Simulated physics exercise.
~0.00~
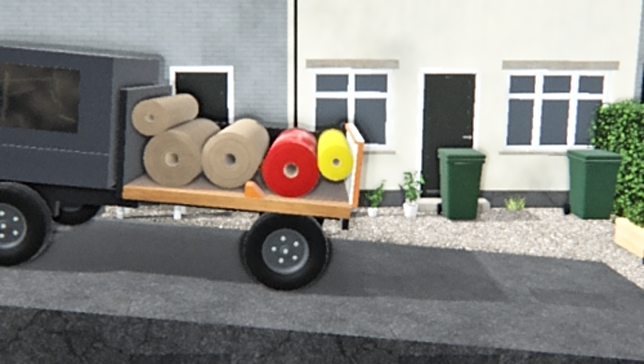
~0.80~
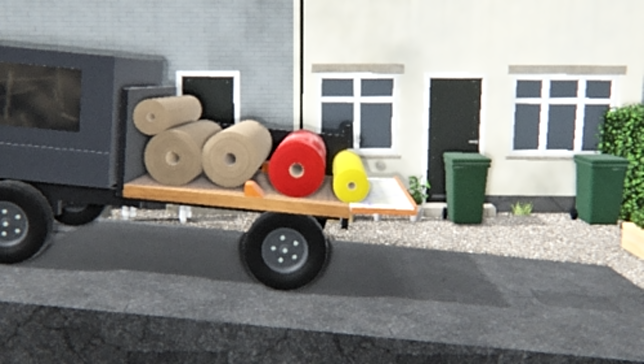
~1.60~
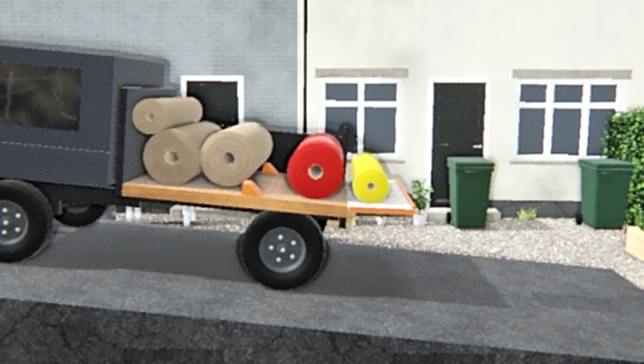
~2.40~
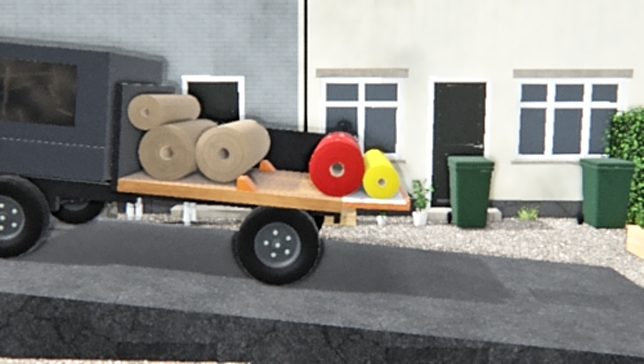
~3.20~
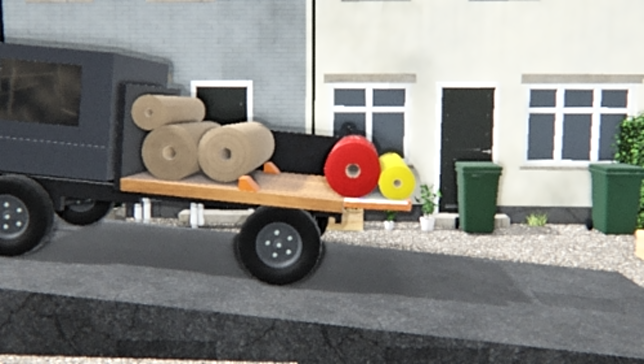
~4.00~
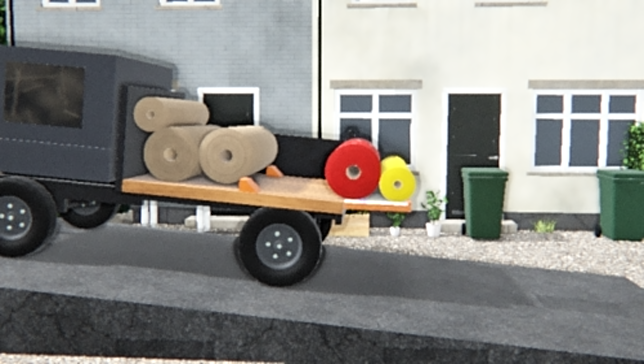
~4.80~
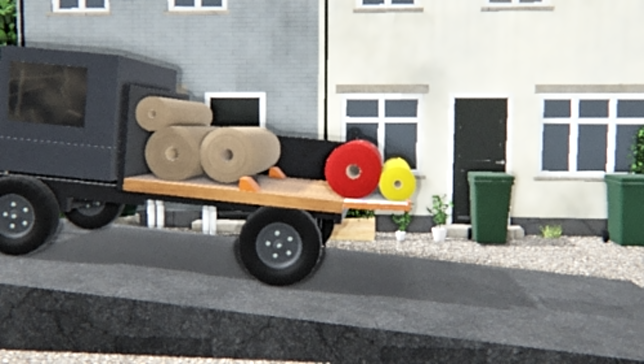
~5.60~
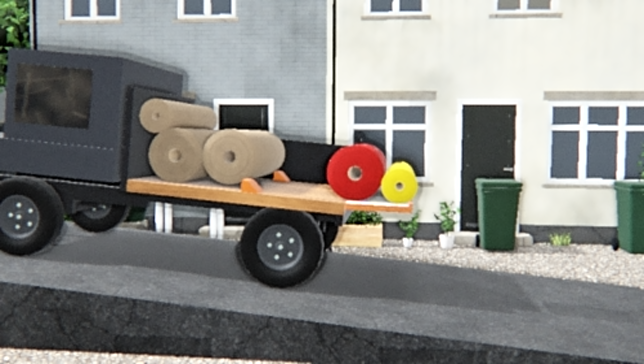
A red roll and a smaller yellow one sit at the right end of a dark pick-up's open wooden bed, seen from the side on a sloping road before pale and grey houses with green bins. Three brown rolls are stacked to their left, near the cab. The tailgate swings down to the right and lies almost level with the bed, and the yellow roll moves out onto it. The red roll follows, rolling right, away from the orange chock. Both come to rest side by side at the tail, while the brown rolls stay put and nothing falls off.
